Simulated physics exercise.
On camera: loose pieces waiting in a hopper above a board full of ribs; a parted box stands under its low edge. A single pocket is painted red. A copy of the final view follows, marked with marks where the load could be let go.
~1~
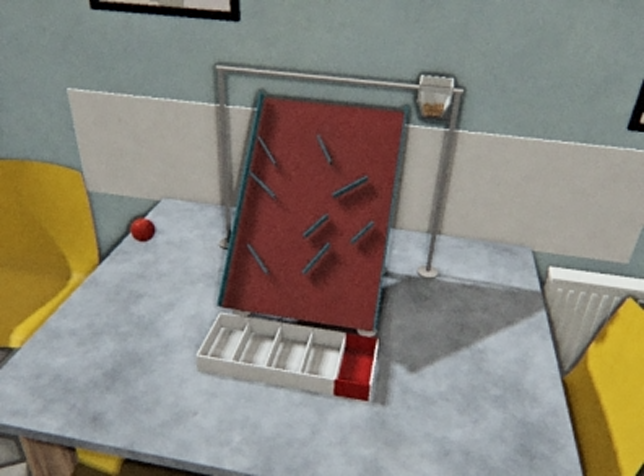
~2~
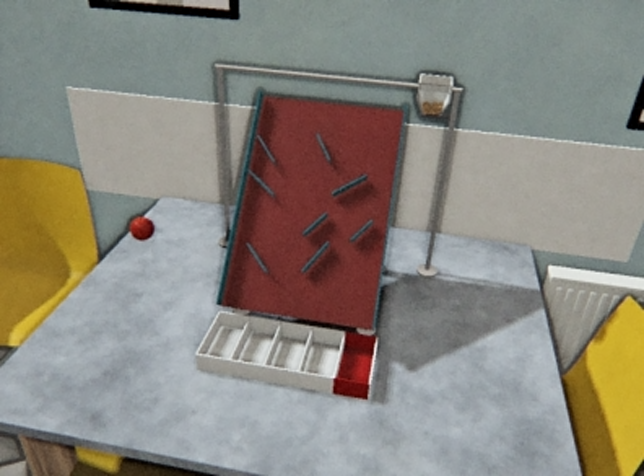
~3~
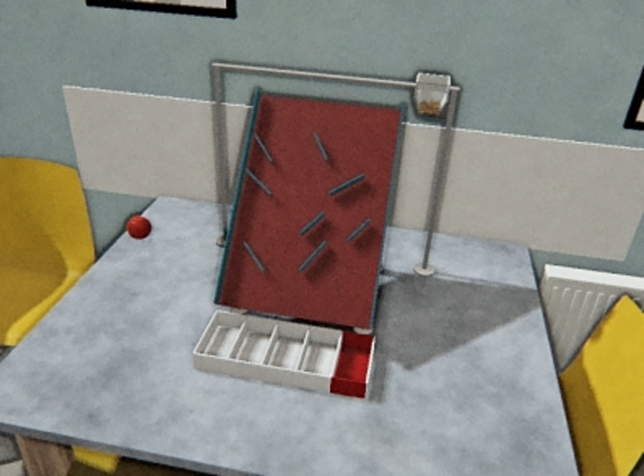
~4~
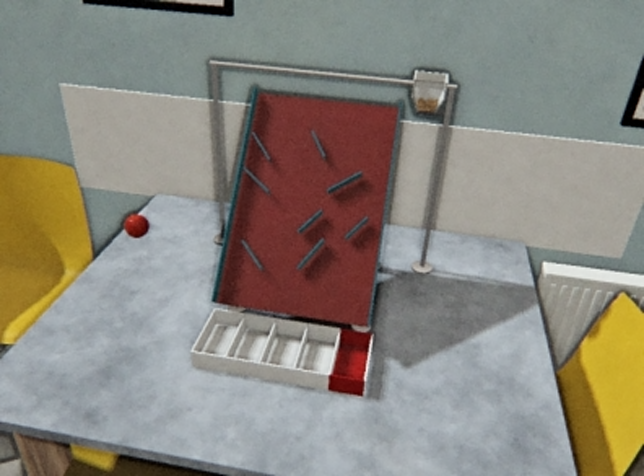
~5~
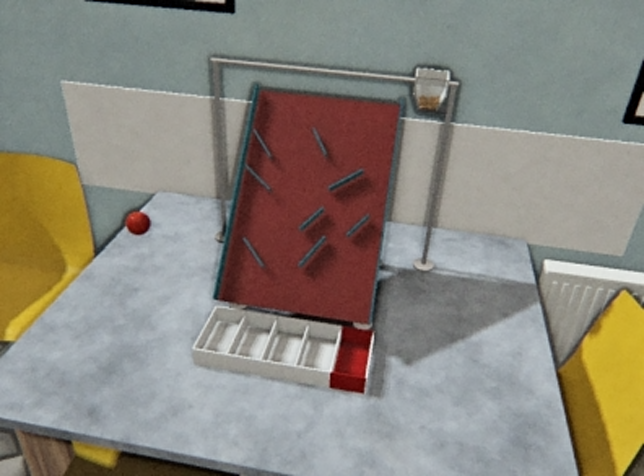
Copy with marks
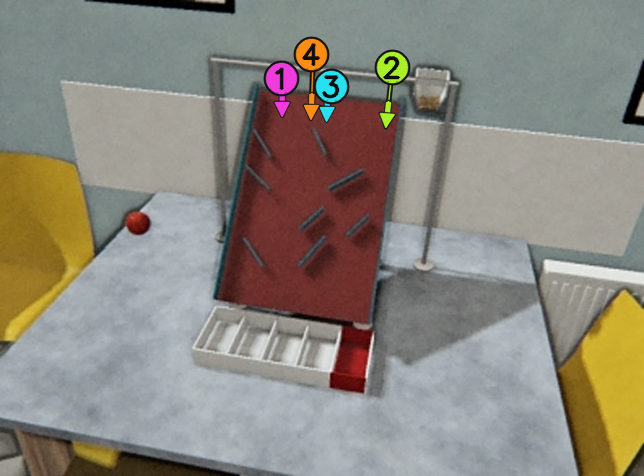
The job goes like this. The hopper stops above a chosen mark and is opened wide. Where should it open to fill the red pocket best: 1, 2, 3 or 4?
Use mark 2.
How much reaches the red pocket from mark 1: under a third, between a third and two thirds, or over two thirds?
Under a third.
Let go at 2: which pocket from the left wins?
The fifth from the left.
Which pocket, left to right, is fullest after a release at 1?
The third from the left.
On the marked copy, mark 1 meets the board at (282, 111); mark 2 meets the board at (386, 122); mark 3 meets the board at (326, 116); mark 4 meets the board at (311, 114).
For mark 1, not one piece in the red pocket, roughly two thirds in other pockets, roughly a third outside the box.
For mark 2, roughly half in the red pocket, roughly a quarter in other pockets, roughly a third outside the box.
For mark 3, just a few in the red pocket, the larger part in other pockets, roughly a quarter outside the box.
For mark 4, not one piece in the red pocket, roughly two thirds in other pockets, roughly a third outside the box.
